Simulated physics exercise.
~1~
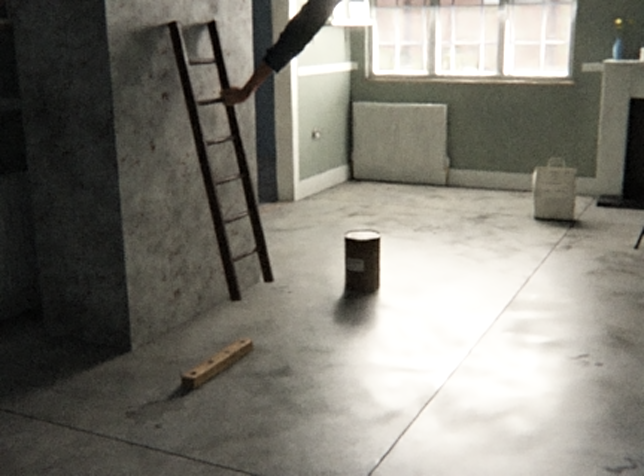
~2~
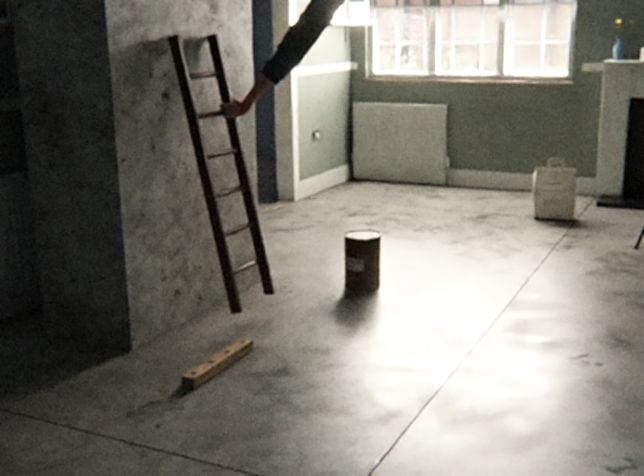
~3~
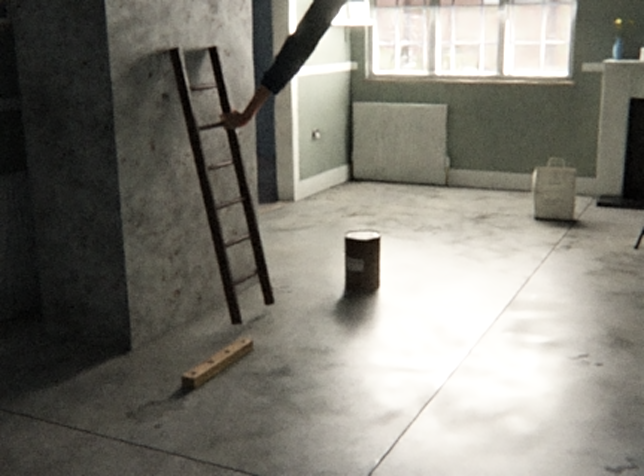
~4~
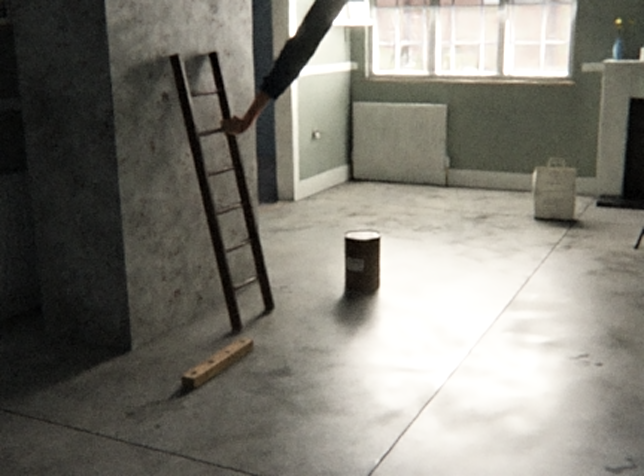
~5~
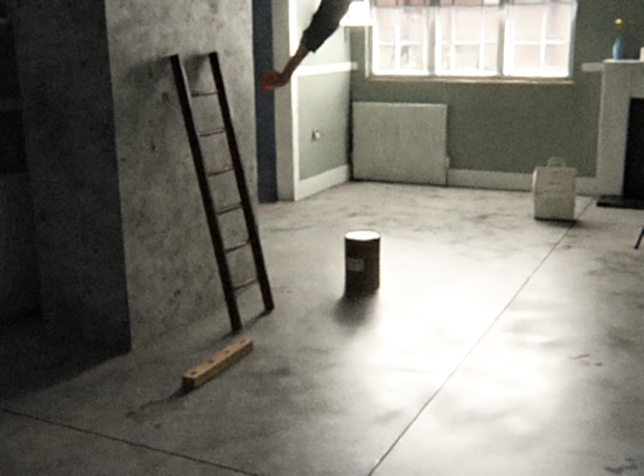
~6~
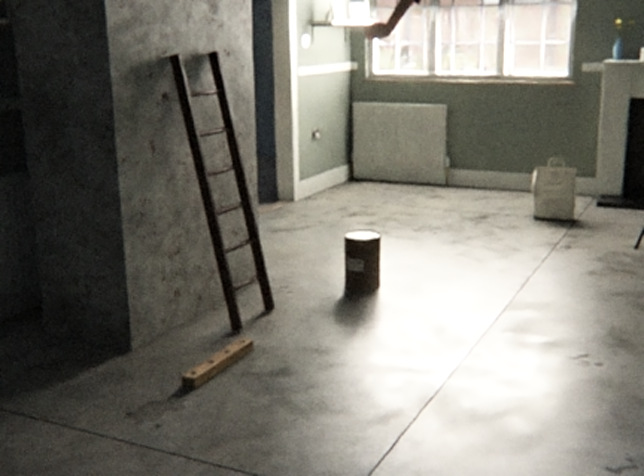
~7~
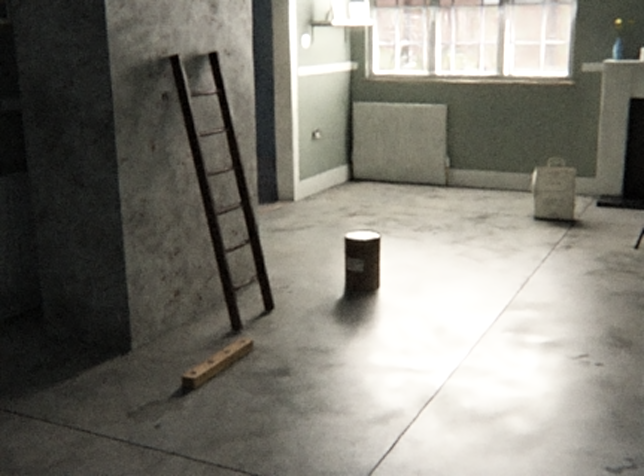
A dark brown ladder-like rack leaning against a grey concrete block slid down a little, with a hand holding its side, until the hand let go and drew away, leaving it still leaning near a wooden strip and a brown canister.
